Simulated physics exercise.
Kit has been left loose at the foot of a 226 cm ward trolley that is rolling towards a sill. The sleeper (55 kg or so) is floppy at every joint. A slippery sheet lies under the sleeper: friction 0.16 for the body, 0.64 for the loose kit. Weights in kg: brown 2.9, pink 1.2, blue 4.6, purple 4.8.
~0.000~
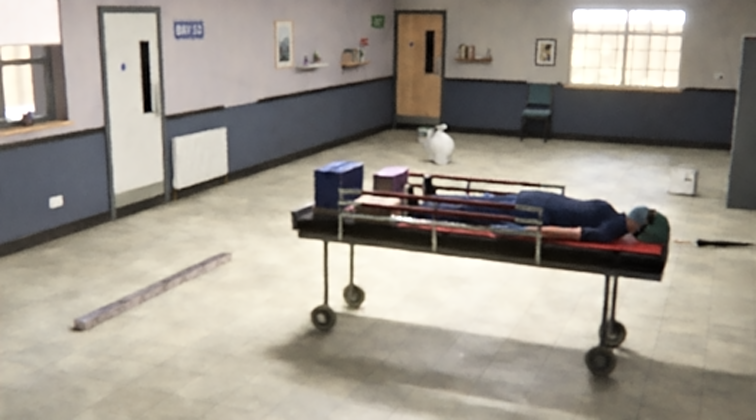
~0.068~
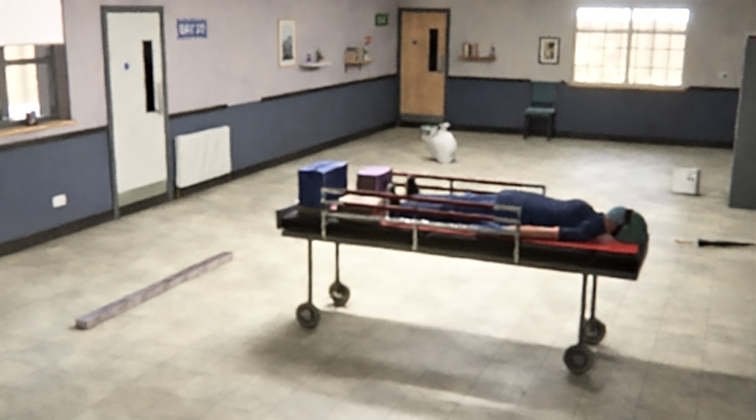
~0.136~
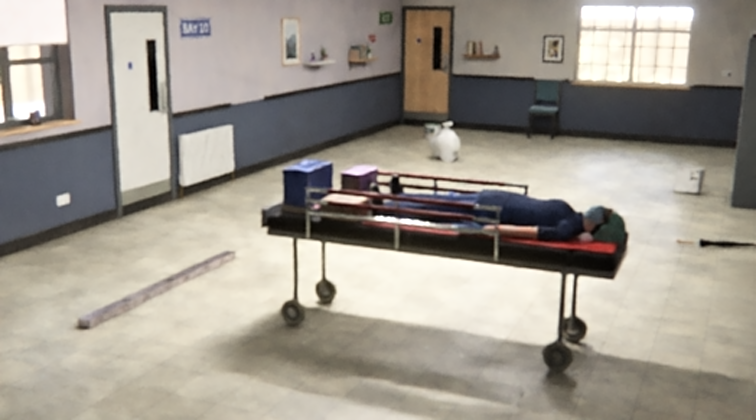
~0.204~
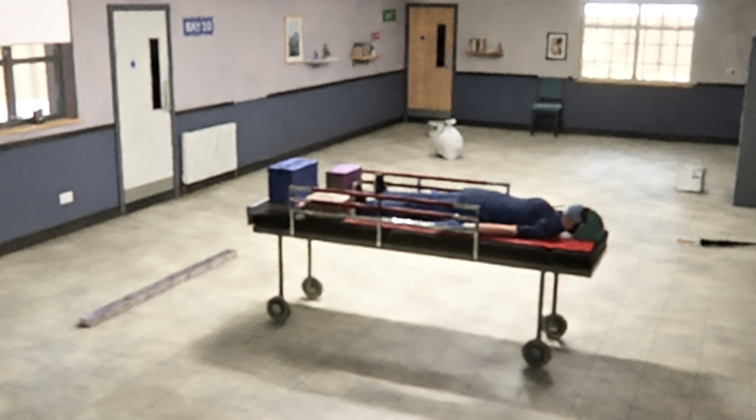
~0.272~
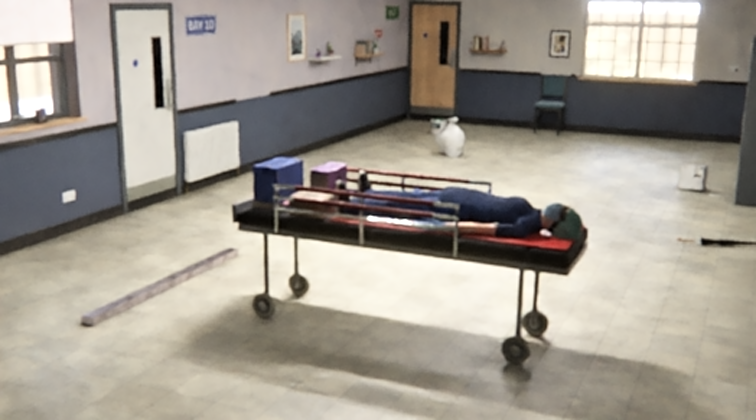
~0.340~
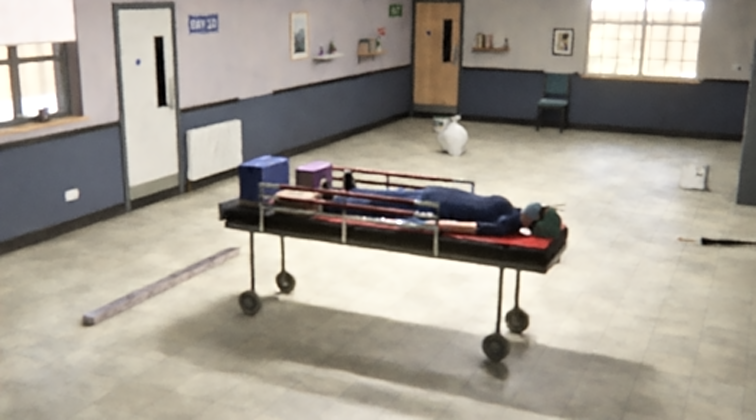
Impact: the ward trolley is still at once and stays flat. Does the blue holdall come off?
The blue holdall tumbles off.
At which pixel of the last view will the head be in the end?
Near (392, 204).
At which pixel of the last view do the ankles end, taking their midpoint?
Near (216, 190).
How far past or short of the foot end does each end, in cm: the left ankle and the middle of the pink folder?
Left ankle 60 short, pink folder 20 short.
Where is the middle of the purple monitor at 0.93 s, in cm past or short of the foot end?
About 35 cm short of it.
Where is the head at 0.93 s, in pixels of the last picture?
Around (400, 205).
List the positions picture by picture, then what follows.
The first frame shows blue holdall (339, 185), brown case (377, 210); 0 cm covered, 133 to go.
The second frame shows blue holdall (323, 184), brown case (360, 209); 12 cm covered, 121 to go.
The third frame shows blue holdall (308, 183), brown case (344, 208); 23 cm covered, 110 to go.
The fourth frame shows blue holdall (294, 182), brown case (328, 206); 35 cm covered, 98 to go.
The fifth frame shows blue holdall (279, 180), brown case (312, 205); 46 cm covered, 86 to go.
The sixth frame shows blue holdall (265, 179), brown case (296, 203); 58 cm covered, 75 to go. Speed about 1.7 m/s.
The jolt is at 0.78 s.
After 0.93 s the blue holdall is 4 cm short of the foot end, tilted 10°, near (156, 166) in the last picture's view.
After 1.18 s the blue holdall is 17 cm past the foot end, tilted 95°, near (135, 185) in the last picture's view; the brown case 43 cm short of the foot end, tilted 0°.
After 1.48 s the blue holdall is 37 cm past the foot end, tilted 180°, near (120, 265) in the last picture's view.
At rest, 1.7 s, brown case stays on; pink folder stays on; blue holdall drops off; purple monitor stays on; left ankle stops short of the foot end.
